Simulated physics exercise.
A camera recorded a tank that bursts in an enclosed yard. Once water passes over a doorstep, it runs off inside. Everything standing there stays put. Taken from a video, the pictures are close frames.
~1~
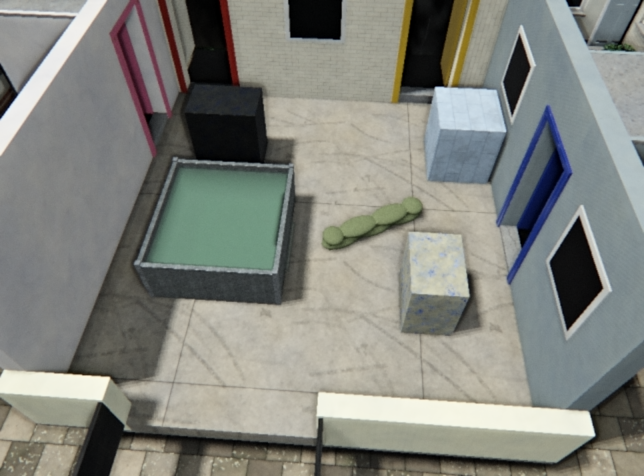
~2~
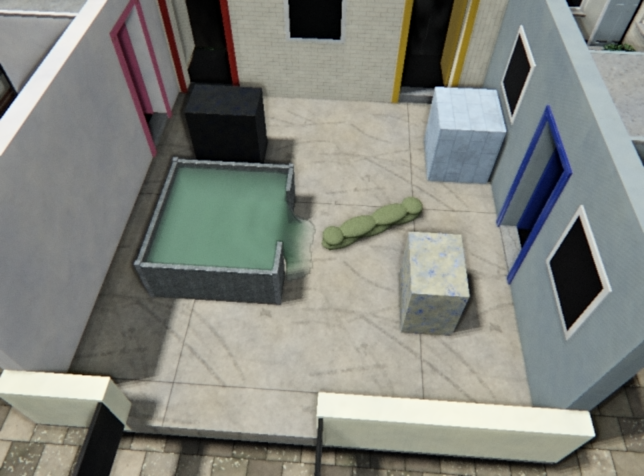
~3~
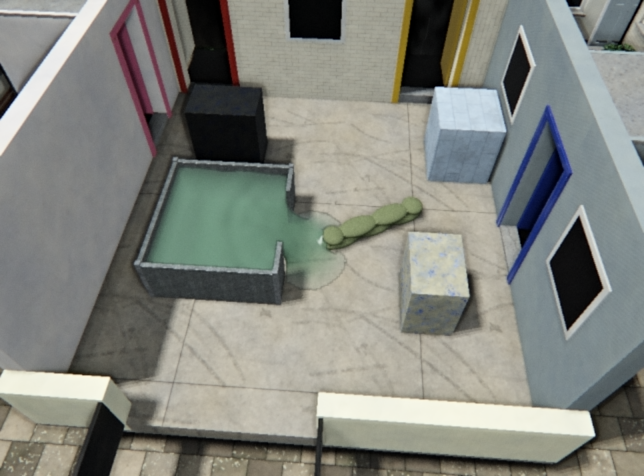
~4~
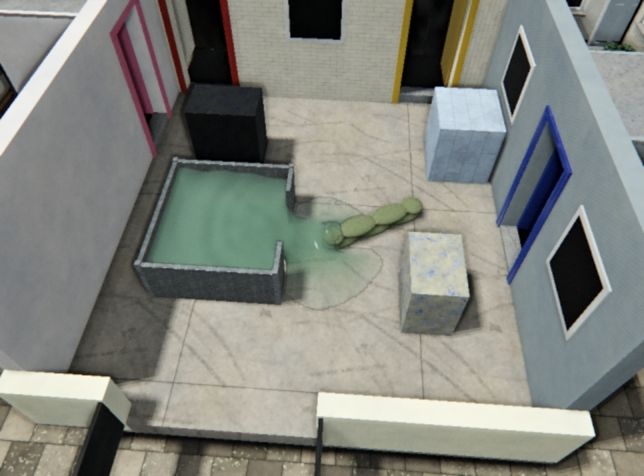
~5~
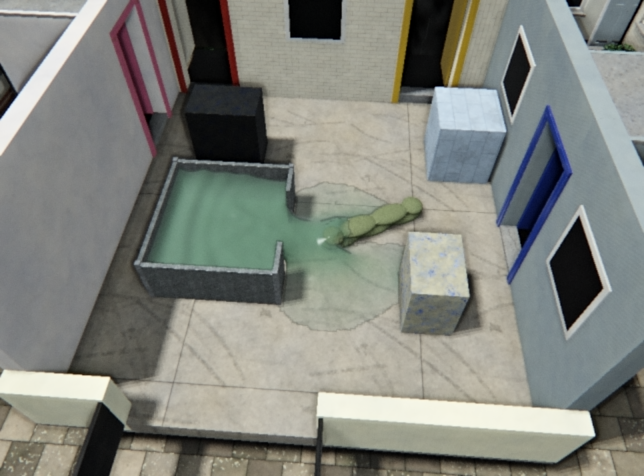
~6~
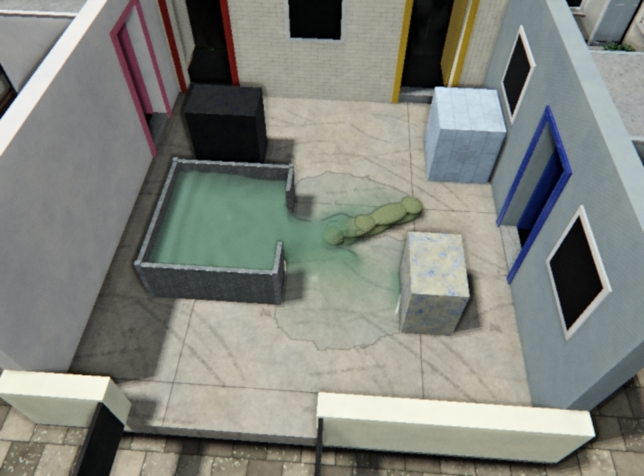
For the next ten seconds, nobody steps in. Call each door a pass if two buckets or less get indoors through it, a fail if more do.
Blue door: Fail, pink door: Pass, red door: Pass, yellow door: Pass.
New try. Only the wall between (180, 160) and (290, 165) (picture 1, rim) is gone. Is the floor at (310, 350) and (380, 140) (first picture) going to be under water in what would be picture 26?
Log: Point 1 unreached; point 2 inundated.
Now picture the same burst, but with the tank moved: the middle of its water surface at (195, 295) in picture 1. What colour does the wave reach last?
Answer: The pink door.
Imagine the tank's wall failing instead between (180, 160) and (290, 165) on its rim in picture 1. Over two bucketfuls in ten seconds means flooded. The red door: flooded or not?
Note - red door: Past the mark.
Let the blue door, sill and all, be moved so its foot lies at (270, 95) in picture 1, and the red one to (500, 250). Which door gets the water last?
Result: The pink door.
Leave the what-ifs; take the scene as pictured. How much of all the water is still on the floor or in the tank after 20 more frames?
That comes to around 96 in a hundred.
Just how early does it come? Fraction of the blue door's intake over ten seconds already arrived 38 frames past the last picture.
I'd put it at about 70 per cent.
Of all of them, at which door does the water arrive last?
My answer: The pink one.
A moment on, water covers 30 % of the floor; the blue door under two buckets in, the pink door not reached, the red door not reached, the yellow door not reached.
Next, water covers 45 % of the floor; the blue door over two buckets in, the pink door not reached, the red door not reached, the yellow door wet at the sill, nothing in.
Then, water covers 65 % of the floor; the blue door over two buckets in, the pink door not reached, the red door not reached, the yellow door under two buckets in.
Later, water covers 80 % of the floor; the blue door over two buckets in, the pink door wet at the sill, nothing in, the red door wet at the sill, nothing in, the yellow door under two buckets in.
In the end, water covers 95 % of the floor; the blue door far over two buckets in, the pink door wet at the sill, nothing in, the red door under two buckets in, the yellow door under two buckets in.
